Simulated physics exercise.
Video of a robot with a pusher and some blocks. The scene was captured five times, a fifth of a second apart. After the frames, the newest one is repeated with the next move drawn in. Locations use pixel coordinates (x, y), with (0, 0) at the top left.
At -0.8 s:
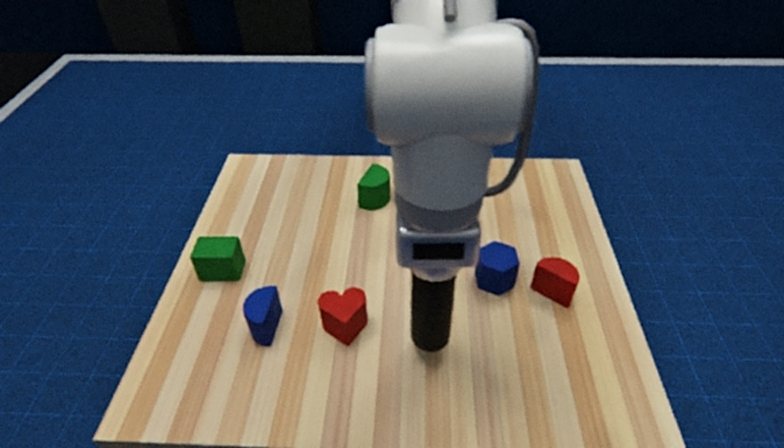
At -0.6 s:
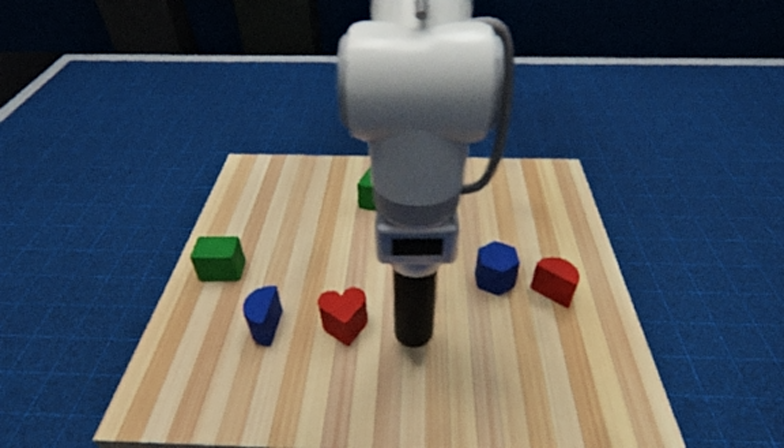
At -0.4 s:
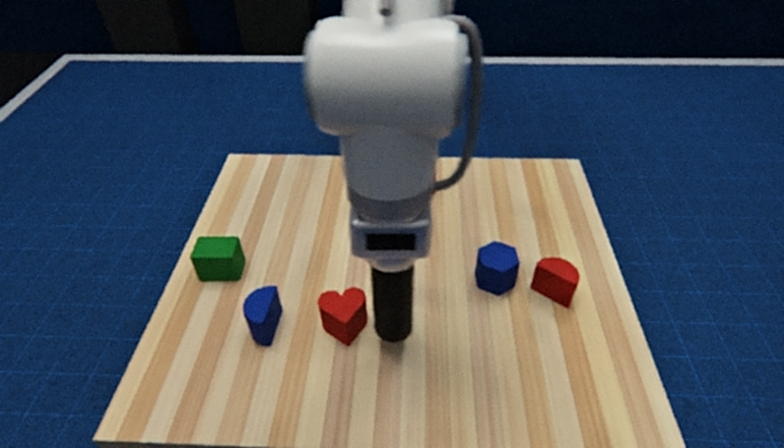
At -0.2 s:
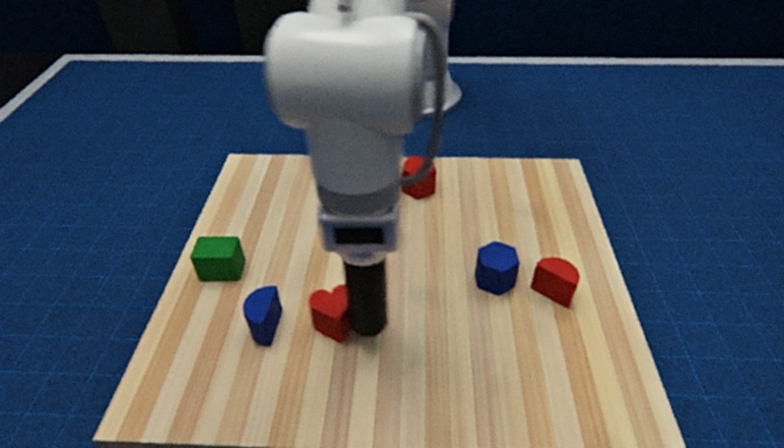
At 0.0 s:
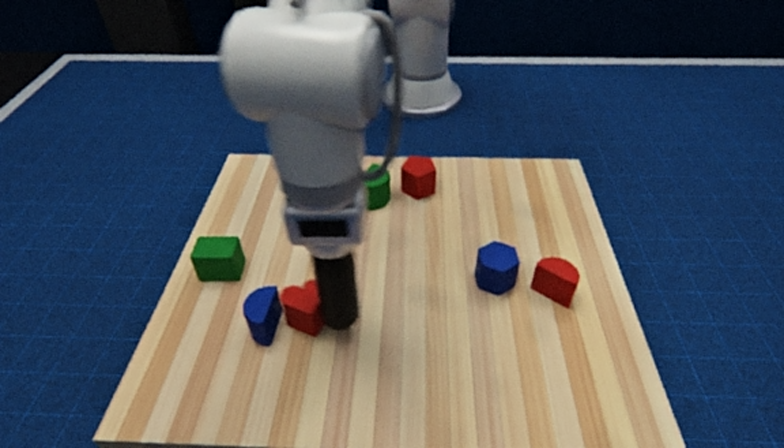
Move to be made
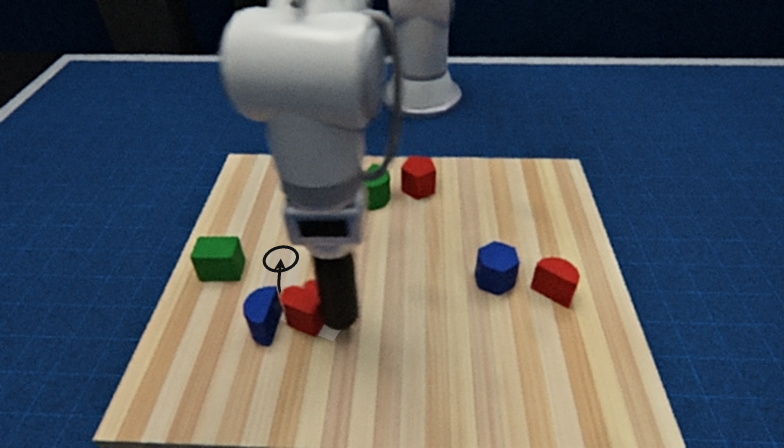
On a wooden board, a robot arm moves left and pushes a red heart block leftward.
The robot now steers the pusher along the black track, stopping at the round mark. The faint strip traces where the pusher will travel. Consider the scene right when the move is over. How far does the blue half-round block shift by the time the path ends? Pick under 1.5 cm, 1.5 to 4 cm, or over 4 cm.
The displacement of the blue half-round block is 1.5-4 cm.
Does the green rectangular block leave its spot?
No - that is not the case.
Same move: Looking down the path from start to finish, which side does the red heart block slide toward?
So, looking from the first point of the path to the last, the red heart block moves leftwards.
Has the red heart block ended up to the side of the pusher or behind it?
I believe so.
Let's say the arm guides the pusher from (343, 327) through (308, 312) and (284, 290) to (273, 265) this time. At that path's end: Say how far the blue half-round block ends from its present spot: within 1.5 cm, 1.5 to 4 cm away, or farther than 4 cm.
From 1.5 to 4 cm.
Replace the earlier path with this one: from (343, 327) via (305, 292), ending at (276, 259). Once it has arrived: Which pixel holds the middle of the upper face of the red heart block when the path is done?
At the end it should sit near (259, 274).
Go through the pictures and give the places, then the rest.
The first frame shows pusher tip (430, 335); block tops, green rectangular block (214, 246); blue half-round block (259, 302); red heart block (342, 302).
The second frame shows pusher (414, 331); blocks unchanged.
The third frame shows pusher (393, 327); blocks unchanged.
The fourth frame shows pusher (369, 321); red heart block (333, 300).
The fifth frame shows pusher (341, 315); green rectangular block (214, 246); blue half-round block (259, 302); red heart block (305, 295).
Path on the board, from (343, 327) by way of (304, 312) and (279, 289) to (281, 259).
What follows on the original path. One third of the way, pusher (301, 299); blue half-round block (240, 303), turned 70° anticlockwise; red heart block (264, 283).
Two thirds of the way, pusher (276, 275); blue half-round block (238, 303), turned 75° anticlockwise; red heart block (237, 271), turned 40° anticlockwise.
At the end, pusher (278, 246); green rectangular block in place; blue half-round block (238, 303), turned 75° anticlockwise; red heart block (237, 272), turned 40° anticlockwise.
